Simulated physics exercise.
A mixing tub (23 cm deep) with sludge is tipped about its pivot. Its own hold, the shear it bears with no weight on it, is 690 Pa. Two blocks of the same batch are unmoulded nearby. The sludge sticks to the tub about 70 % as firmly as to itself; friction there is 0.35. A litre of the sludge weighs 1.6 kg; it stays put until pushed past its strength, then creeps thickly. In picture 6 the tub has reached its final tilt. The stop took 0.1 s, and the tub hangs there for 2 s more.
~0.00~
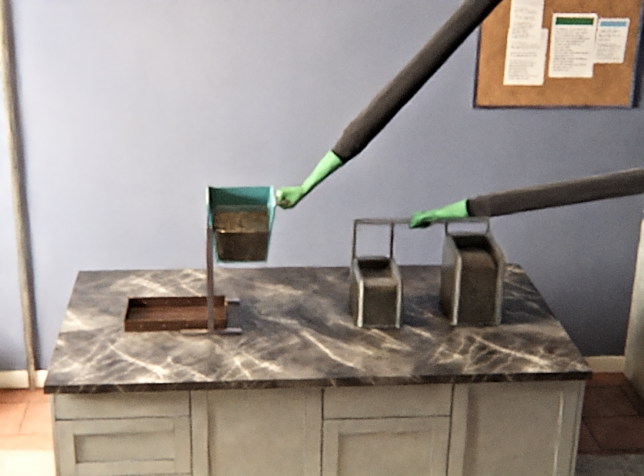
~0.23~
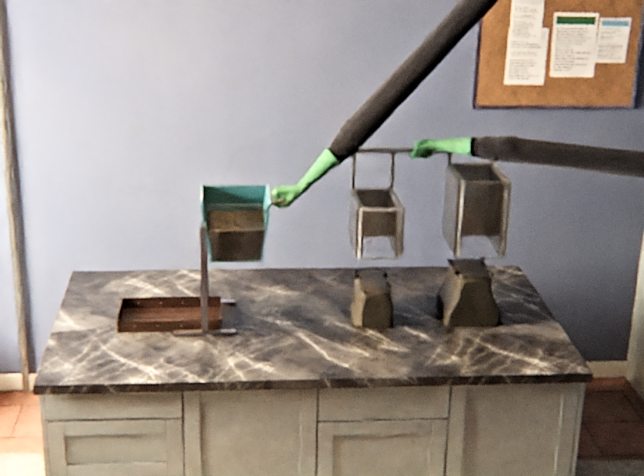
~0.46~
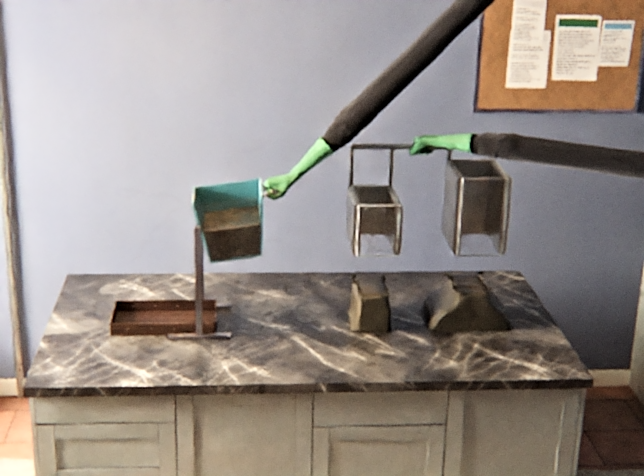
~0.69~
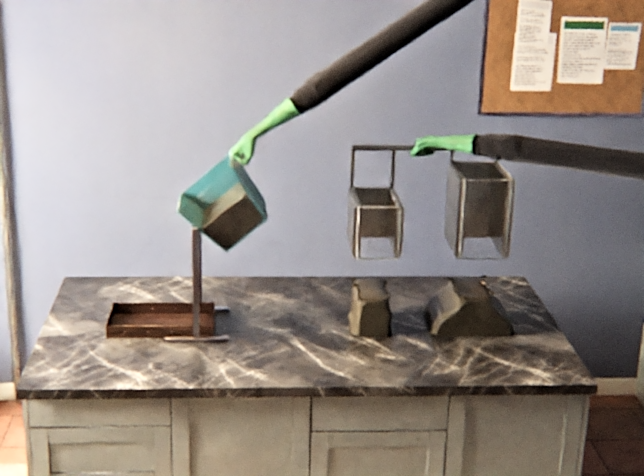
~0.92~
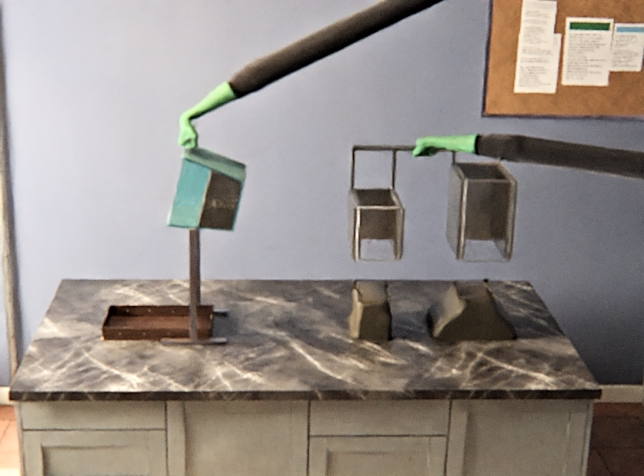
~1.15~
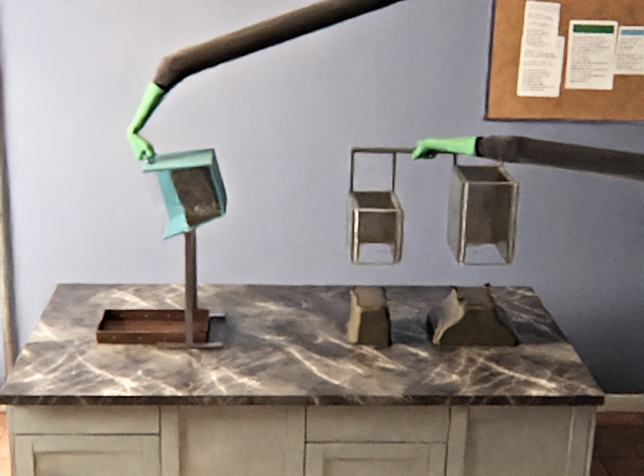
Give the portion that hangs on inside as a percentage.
It comes to some 0 %.
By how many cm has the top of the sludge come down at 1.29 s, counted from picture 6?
Roughly 7 cm.
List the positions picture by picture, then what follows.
The first frame shows handle-side rim at (274, 205), tilt 0 degrees; crest of the sludge at (216, 232); block heights 17 cm, 26 cm (left to right).
The second frame shows handle-side rim at (269, 204), tilt 0 degrees; crest of the sludge at (210, 231); block heights 16 cm, 21 cm (left to right).
The third frame shows handle-side rim at (261, 197), tilt 8 degrees; crest of the sludge at (257, 225); block heights 16 cm, 16 cm (left to right).
The fourth frame shows handle-side rim at (230, 169), tilt 41 degrees; crest of the sludge at (246, 195); block heights 16 cm, 16 cm (left to right).
The fifth frame shows handle-side rim at (182, 159), tilt 77 degrees; crest of the sludge at (213, 172); block heights 16 cm, 16 cm (left to right).
The sixth frame shows handle-side rim at (143, 173), tilt 105 degrees; crest of the sludge at (199, 169); block heights 16 cm, 16 cm (left to right).
After 1.29 s, the tub is at 105 degrees and holds 100 %.
After 1.46 s, the tub is at 105 degrees and holds 40 %.
After 1.63 s, the tub is at 105 degrees and holds 0 %.
After 1.80 s, the tub is at 105 degrees and holds 0 %.
After 3.15 s, the tub is at 105 degrees and holds 0 %.
